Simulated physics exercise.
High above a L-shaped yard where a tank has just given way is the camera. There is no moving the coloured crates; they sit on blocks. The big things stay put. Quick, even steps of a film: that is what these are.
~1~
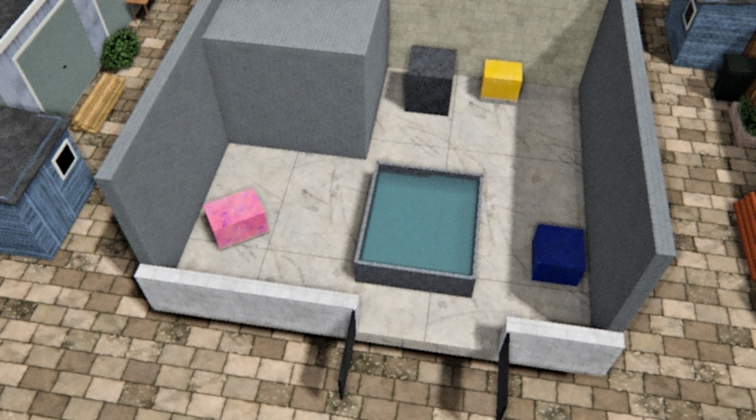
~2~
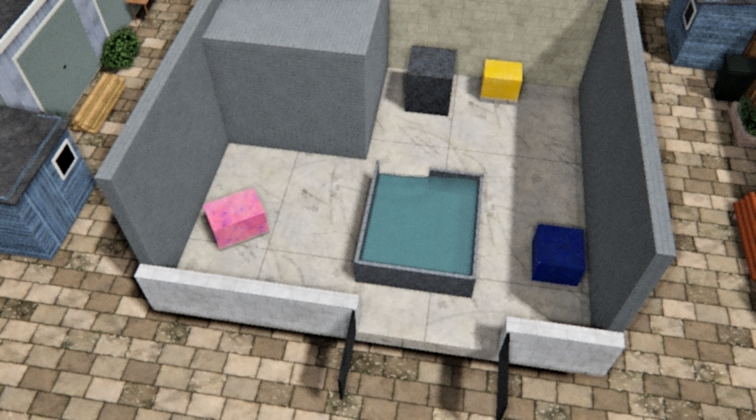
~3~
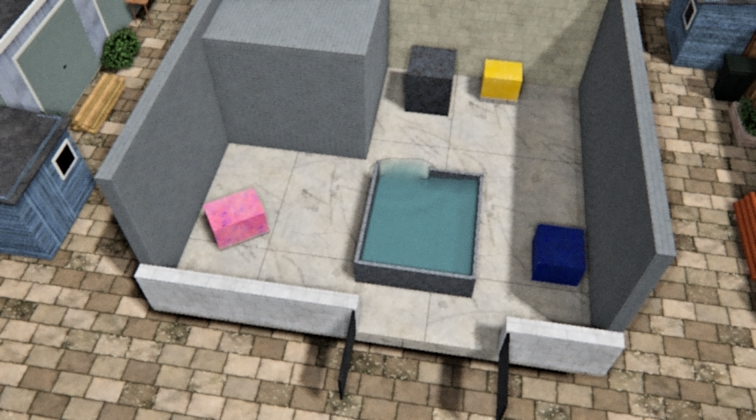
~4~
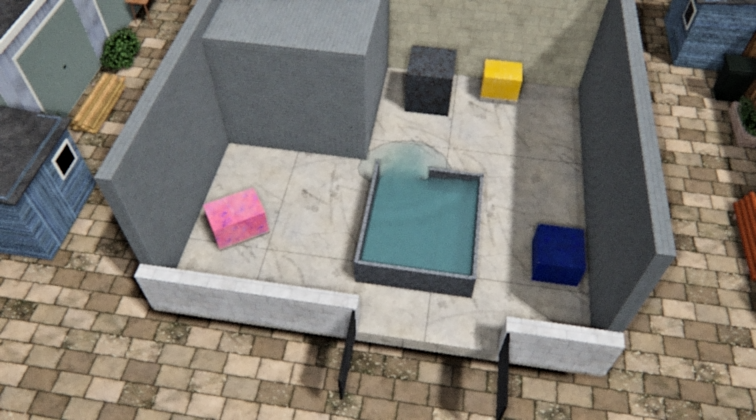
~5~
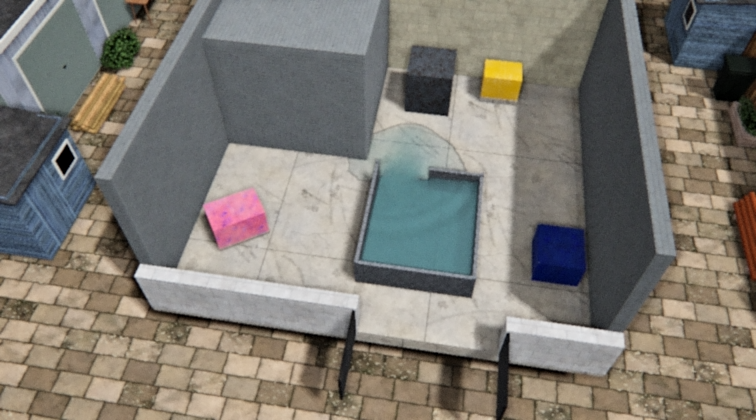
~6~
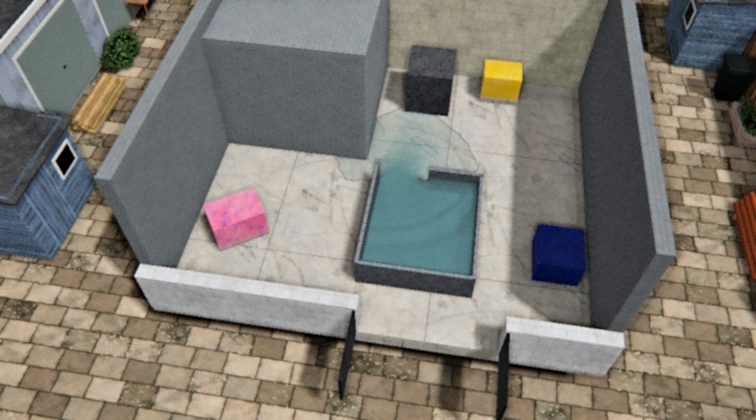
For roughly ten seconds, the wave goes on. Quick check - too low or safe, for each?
Pink crate safe; yellow crate too low; blue crate too low.
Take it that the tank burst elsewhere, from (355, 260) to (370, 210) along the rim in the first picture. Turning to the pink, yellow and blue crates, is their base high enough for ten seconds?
Note: Pink gets flooded; yellow is never reached; blue gets flooded.
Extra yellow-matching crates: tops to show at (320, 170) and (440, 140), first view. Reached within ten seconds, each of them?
First is never reached; second is reached.
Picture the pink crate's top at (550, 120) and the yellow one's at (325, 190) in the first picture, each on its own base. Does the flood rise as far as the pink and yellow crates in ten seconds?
The pink crate is flooded, and the yellow one is untouched.
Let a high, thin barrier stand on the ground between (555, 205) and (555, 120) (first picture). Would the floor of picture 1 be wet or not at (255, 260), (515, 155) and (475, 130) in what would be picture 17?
First unwetted, then unwetted, then inundated.
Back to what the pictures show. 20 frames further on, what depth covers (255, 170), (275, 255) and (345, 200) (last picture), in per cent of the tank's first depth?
I'd say around 2 per cent, then 0 per cent, then 0 per cent.
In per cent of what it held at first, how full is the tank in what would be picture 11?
Near 78 in a hundred.
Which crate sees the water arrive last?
The blue crate comes last.
A moment on, water covers 15 % of the floor; the pink crate not reached, the yellow crate water round its plinth, the blue crate not reached.
Next, water covers 25 % of the floor; the pink crate not reached, the yellow crate water round its plinth, the blue crate not reached.
Then, water covers 35 % of the floor; the pink crate water round its plinth, the yellow crate water round its plinth, the blue crate not reached.
Later, water covers 55 % of the floor; the pink crate water round its plinth, the yellow crate water round its plinth, the blue crate water round its plinth.
In the end, water covers 75 % of the floor; the pink crate stayed above the water, the yellow crate was topped, the blue crate was topped.
